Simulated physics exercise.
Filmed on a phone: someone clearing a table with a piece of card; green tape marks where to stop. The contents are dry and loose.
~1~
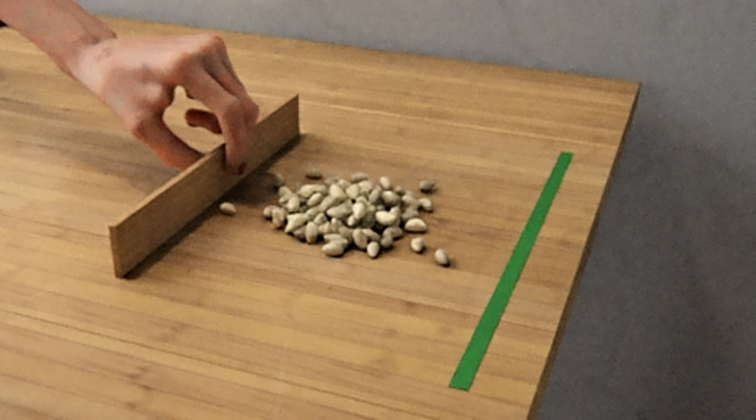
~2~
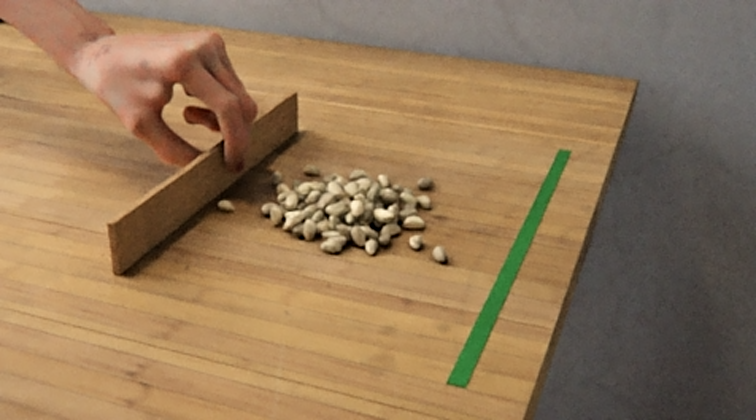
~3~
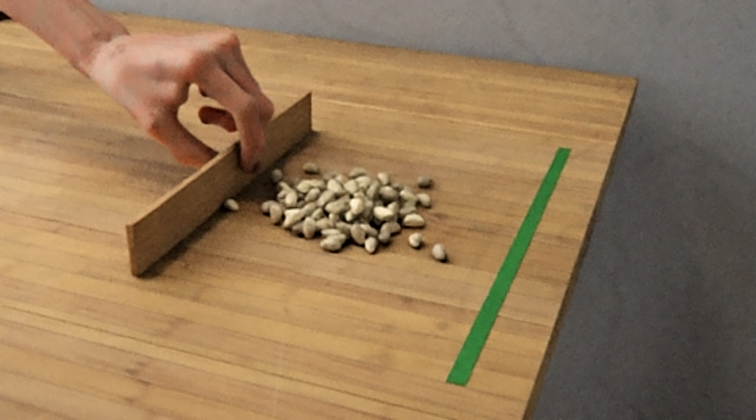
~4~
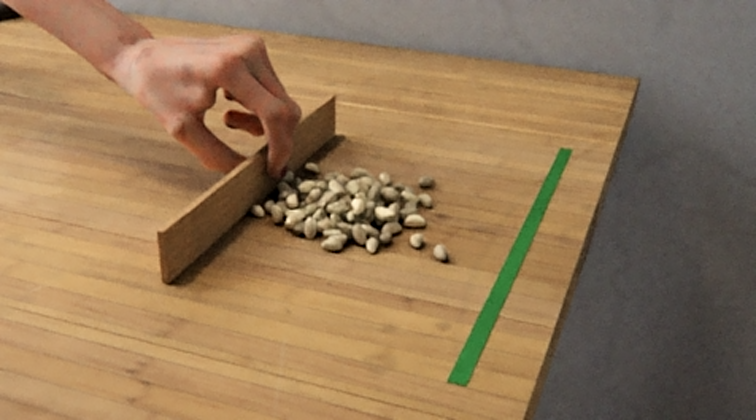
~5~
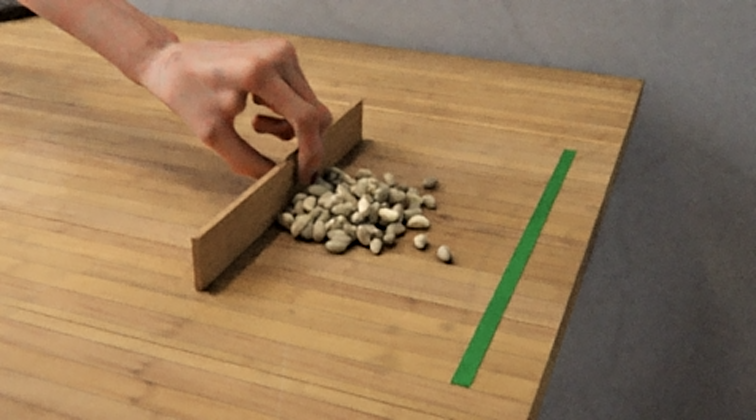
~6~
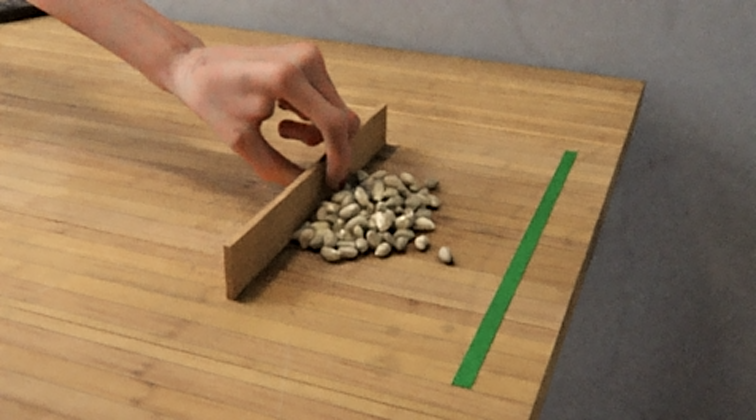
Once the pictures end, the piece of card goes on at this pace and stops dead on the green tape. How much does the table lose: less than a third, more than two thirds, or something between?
The floor gets from one third to two thirds.
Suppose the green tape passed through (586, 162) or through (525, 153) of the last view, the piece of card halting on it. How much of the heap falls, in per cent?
First some 80, then 0 per cent.
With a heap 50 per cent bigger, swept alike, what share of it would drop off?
Roughly 60 in a hundred.
Shortly afterwards, piece of card still moving, near (430, 181); heap all on the table, its front near (529, 239).
Next, piece of card stopped at the green tape; heap near a third over the edge.
Some moments later, piece of card stopped at the green tape; heap near half over the edge.
In the end, piece of card stopped at the green tape; heap near half over the edge.
